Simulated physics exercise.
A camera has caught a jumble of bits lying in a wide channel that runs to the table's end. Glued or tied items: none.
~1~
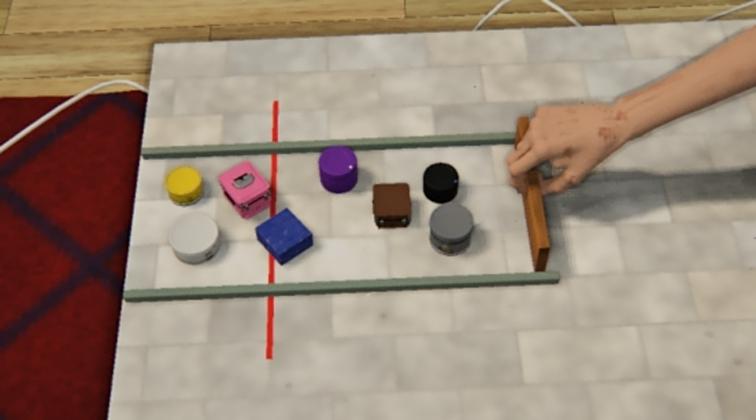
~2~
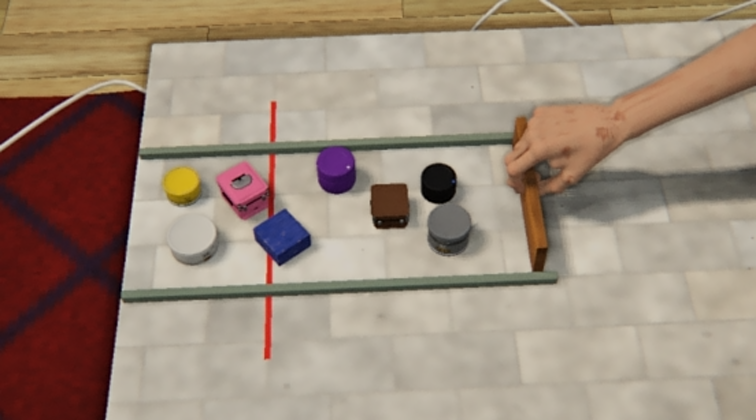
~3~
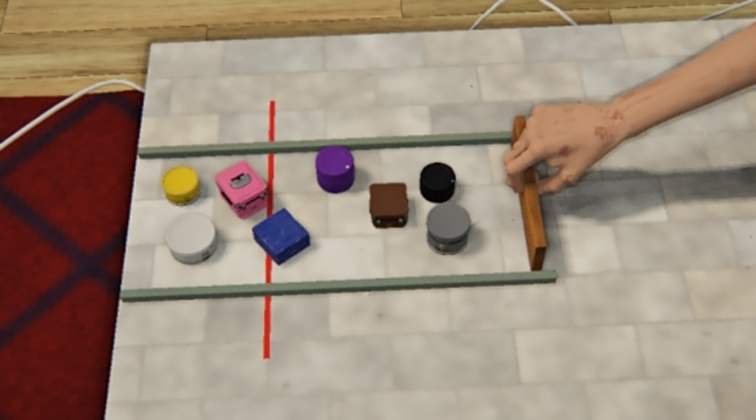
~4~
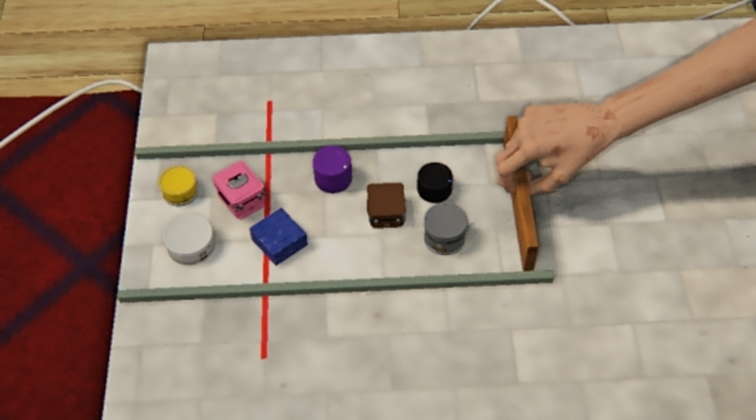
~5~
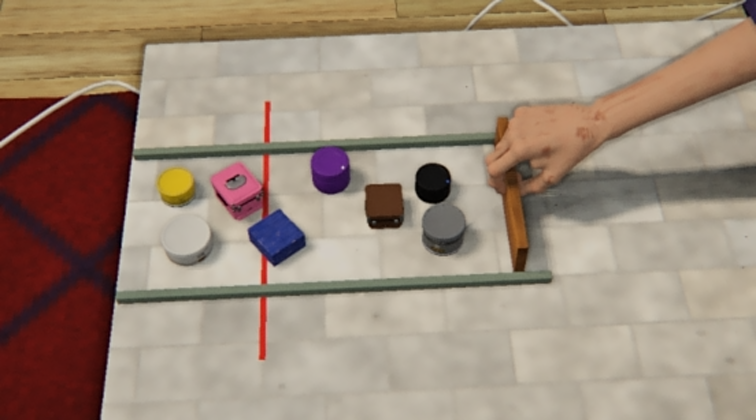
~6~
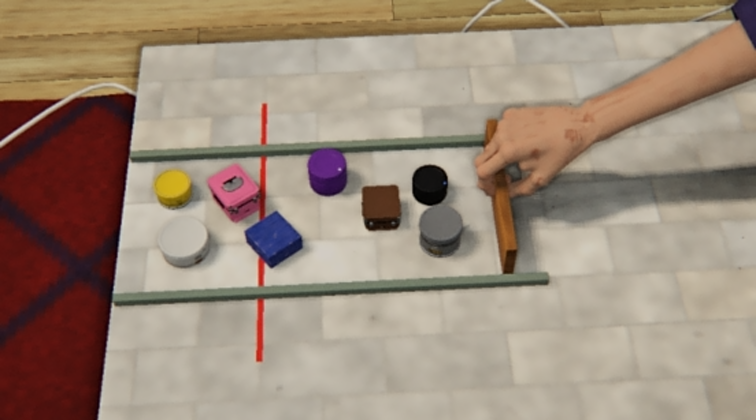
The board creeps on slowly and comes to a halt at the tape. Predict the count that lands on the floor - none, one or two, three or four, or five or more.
The push fails to knock any off.
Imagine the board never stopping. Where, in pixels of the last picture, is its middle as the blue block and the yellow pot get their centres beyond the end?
I'd say about (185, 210) for the first one and about (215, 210) for the second.
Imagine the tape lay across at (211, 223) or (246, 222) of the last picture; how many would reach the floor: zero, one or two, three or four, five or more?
Count at position one: One to two; at position two: No fall at all.
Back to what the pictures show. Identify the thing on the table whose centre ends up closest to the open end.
It's the white tub that is foremost.
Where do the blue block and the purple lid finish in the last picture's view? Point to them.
I'd put one close to (192, 249) and the other close to (232, 164).
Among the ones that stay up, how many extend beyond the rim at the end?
Answer: 0.
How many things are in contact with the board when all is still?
The number is 2.
A little later, none off yet; yellow pot at rest near (174, 189); white tub at rest near (185, 243); pink case at rest near (235, 194).
When it is over, the number that fall off is zero.
